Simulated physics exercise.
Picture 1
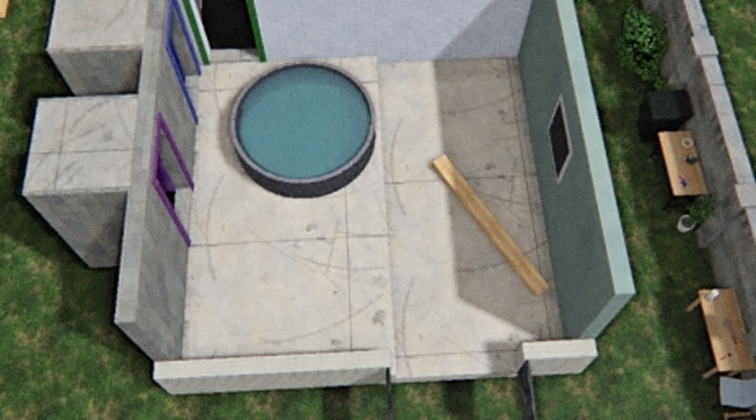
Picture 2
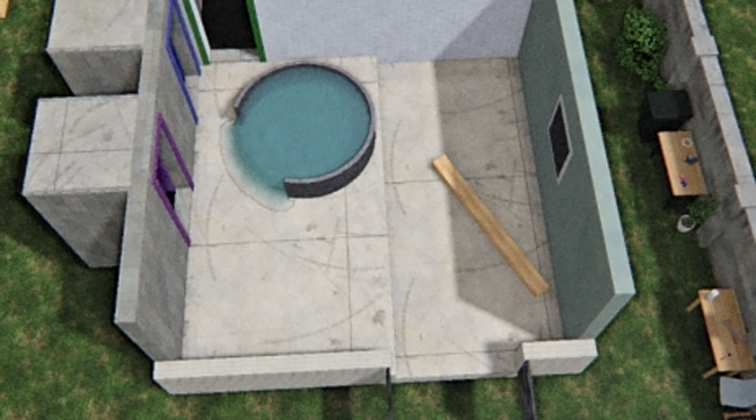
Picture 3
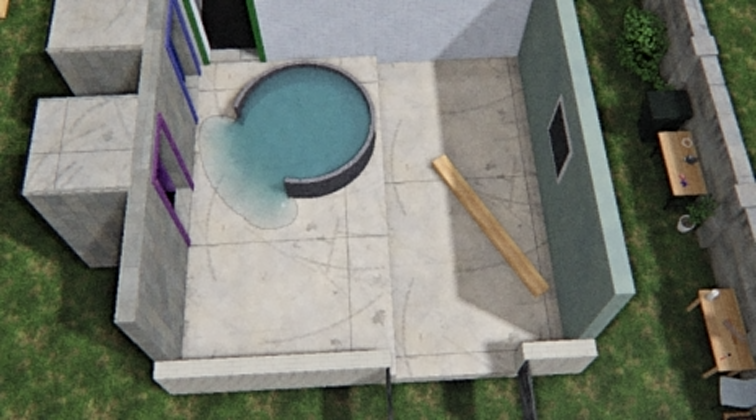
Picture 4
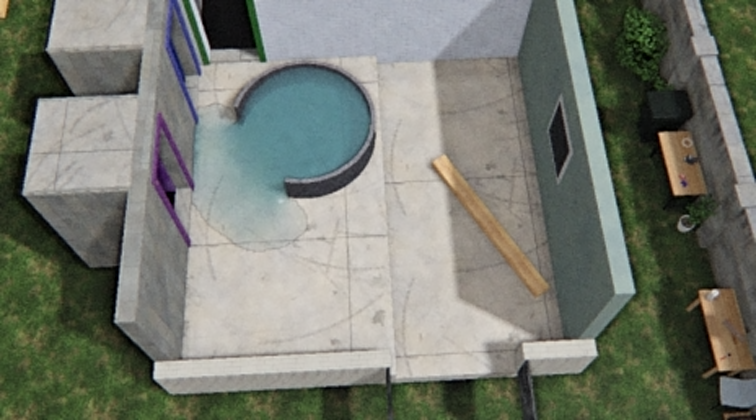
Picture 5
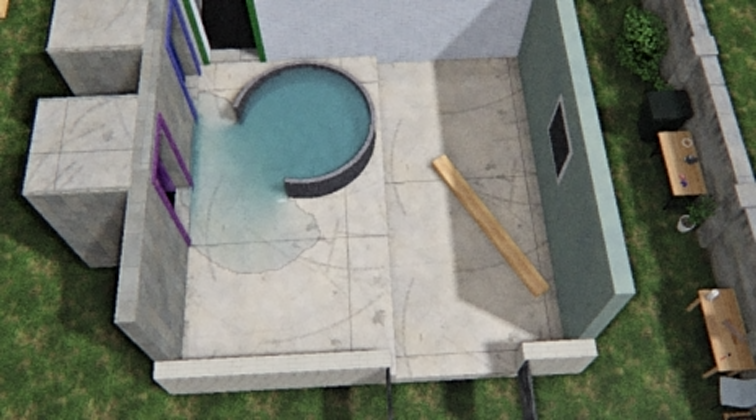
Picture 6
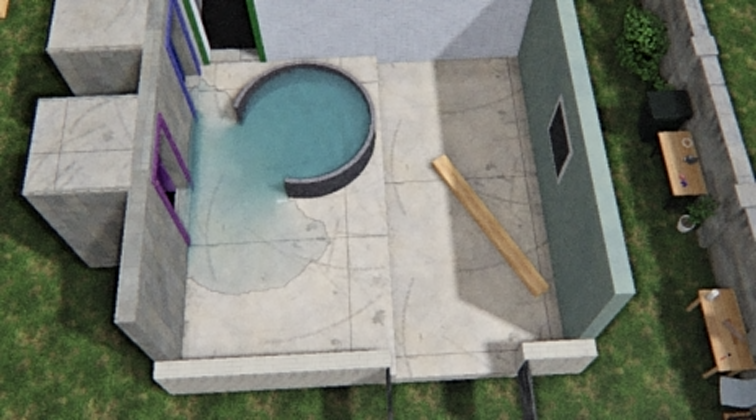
At first, still water fills a round pool in a walled concrete yard, with a wooden plank lying to the right. Then a gap opens in the pool's lower-left side and water pours out, spreading left to the wall with the purple-framed opening and fanning down across the pale floor.
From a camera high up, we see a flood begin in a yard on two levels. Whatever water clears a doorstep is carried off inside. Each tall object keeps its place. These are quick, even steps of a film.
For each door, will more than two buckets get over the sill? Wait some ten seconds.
The blue door: Yes, more than two; the green door: Yes, more than two; the purple door: Yes, more than two.
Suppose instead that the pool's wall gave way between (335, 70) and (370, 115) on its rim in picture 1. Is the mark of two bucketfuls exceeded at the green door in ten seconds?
The green one falls short.
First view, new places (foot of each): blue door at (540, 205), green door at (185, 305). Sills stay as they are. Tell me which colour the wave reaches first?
The door marked purple.
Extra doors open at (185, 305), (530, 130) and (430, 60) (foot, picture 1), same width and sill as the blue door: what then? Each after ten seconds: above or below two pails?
The three come out over, short and short.
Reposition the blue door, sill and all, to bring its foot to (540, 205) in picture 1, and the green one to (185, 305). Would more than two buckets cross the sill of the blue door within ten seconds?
Looking at it, the blue one doesn't reach that level.
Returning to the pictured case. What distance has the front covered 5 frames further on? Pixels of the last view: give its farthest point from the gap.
The wet edge reaches furthest near (182, 370).
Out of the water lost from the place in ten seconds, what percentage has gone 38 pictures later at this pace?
Roughly 65 percent.
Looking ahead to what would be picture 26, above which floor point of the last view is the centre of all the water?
That puts it at around (270, 209).
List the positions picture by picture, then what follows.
In the first picture, still water in the round pool at (304, 122).
In the second picture, the front is at (287, 205), out from the gap at (247, 164).
In the third picture, water pours out at (247, 165) and has run to (208, 123).
In the fourth picture, the front is at (198, 112), out from the gap at (247, 165).
In the fifth picture, the front is at (264, 264), out from the gap at (248, 165).
In the sixth picture, water pours out at (248, 165) and has run to (230, 287).
A moment on, water covers 20 % of the floor; the blue door under two buckets in, the green door not reached, the purple door over two buckets in.
Next, water covers 25 % of the floor; the blue door under two buckets in, the green door under two buckets in, the purple door far over two buckets in.
Then, water covers 50 % of the floor; the blue door over two buckets in, the green door over two buckets in, the purple door far over two buckets in.
Later, water covers 80 % of the floor; the blue door over two buckets in, the green door over two buckets in, the purple door far over two buckets in.
In the end, water covers 95 % of the floor; the blue door over two buckets in, the green door over two buckets in, the purple door far over two buckets in.
